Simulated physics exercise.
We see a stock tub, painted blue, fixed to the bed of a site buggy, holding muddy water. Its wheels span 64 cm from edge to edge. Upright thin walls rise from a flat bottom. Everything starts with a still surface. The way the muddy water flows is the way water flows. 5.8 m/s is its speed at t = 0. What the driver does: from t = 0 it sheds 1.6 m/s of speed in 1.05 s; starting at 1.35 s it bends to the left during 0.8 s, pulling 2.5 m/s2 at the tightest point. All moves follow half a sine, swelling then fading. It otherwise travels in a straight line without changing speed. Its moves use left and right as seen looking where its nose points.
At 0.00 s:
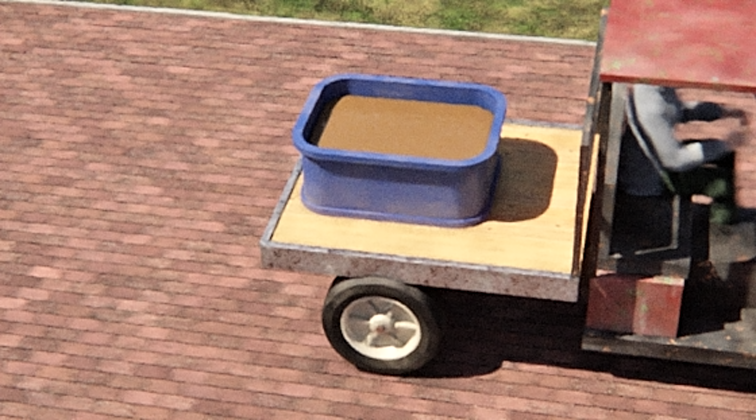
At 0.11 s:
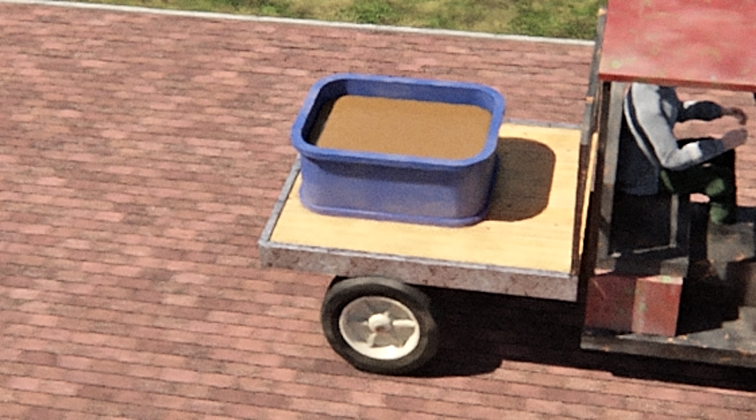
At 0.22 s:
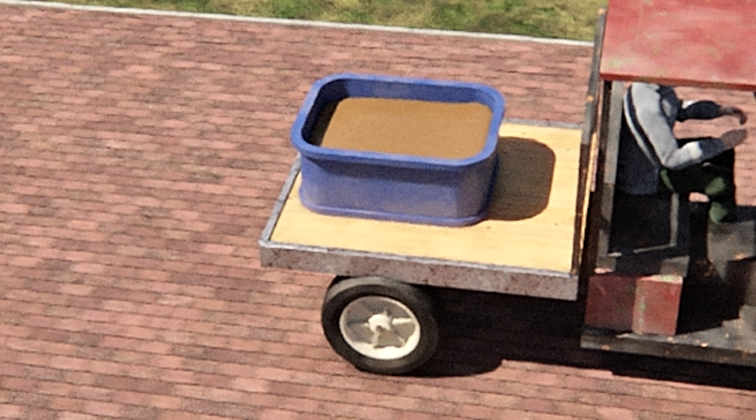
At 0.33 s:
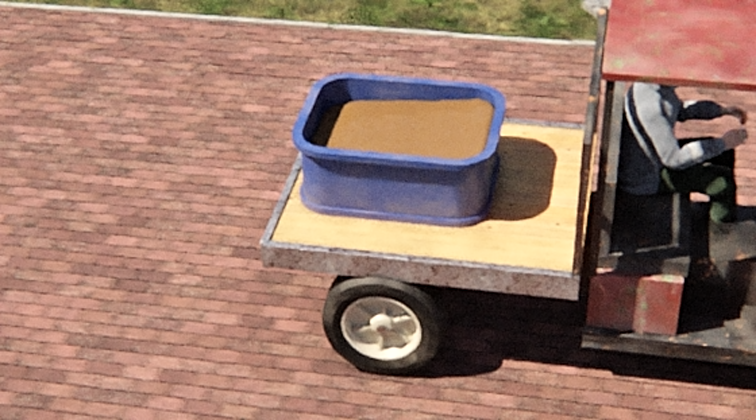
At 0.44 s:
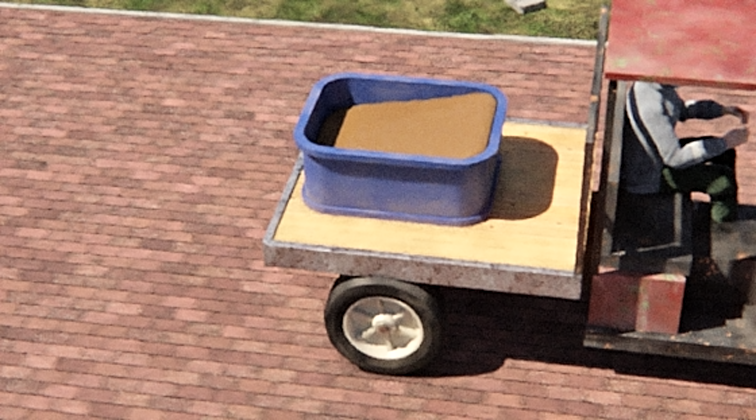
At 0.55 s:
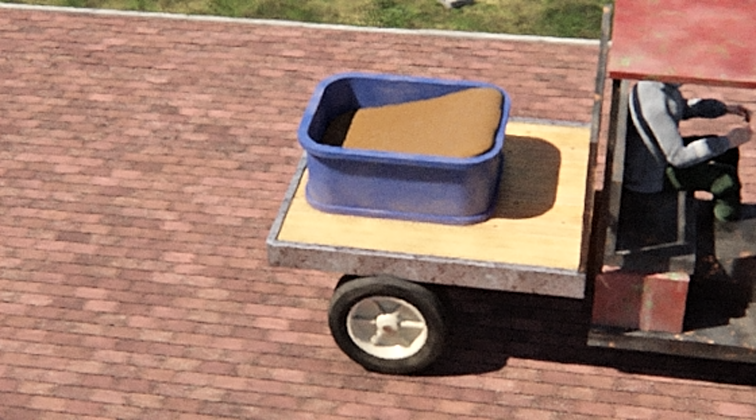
A driver rides a red cart as muddy water in a blue tub heaps toward the right.
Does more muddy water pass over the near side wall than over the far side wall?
Yes - looks like it heads our way.
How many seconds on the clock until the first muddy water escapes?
First escape: Approx. 0.9 s.
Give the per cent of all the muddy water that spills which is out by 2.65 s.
About 80 percent at that moment.
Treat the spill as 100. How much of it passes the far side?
Close to 10 per cent goes that way.
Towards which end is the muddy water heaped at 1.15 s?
It is heaped towards the forward side.
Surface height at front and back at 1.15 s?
It reads roughly 30 cm up front and 20 cm at the back.
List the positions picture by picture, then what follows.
The first picture shows the muddy water reaches (483, 118) at the front end; it reaches (337, 105) at the back end; no slope yet; the front is on the right, levels are read along the far wall; a wheel hub at (379, 334).
The second picture shows the muddy water reaches (482, 117) at the front end; it reaches (335, 105) at the back end; no slope yet.
The third picture shows the muddy water reaches (481, 114) at the front end; it reaches (335, 107) at the back end; it is heaped 2° towards the right end.
The fourth picture shows the muddy water reaches (482, 109) at the front end; it reaches (336, 112) at the back end; it is heaped 6° towards the right end.
The fifth picture shows the muddy water reaches (484, 101) at the front end; it reaches (337, 117) at the back end; it is heaped 12° towards the right end.
The sixth picture shows the muddy water reaches (488, 94) at the front end; it reaches (341, 121) at the back end; it is heaped 17° towards the right end; a wheel hub at (386, 333).
Then, 1.15 s in, it stands 20 cm high behind and 30 cm in front; 4 per cent has gone over the right end.
Then, 1.85 s in, it stands 27 cm high behind and 17 cm in front; 5 per cent has gone over the right end, a little elsewhere.
Then, 2.65 s in, it stands 20 cm high behind and 20 cm in front; 13 per cent has gone over the right end and the near side, a little elsewhere.
Then, 5.14 s in, 17 per cent has gone over the right end and the near side, a little elsewhere; the far side has passed 1 per cent and the near side 7.
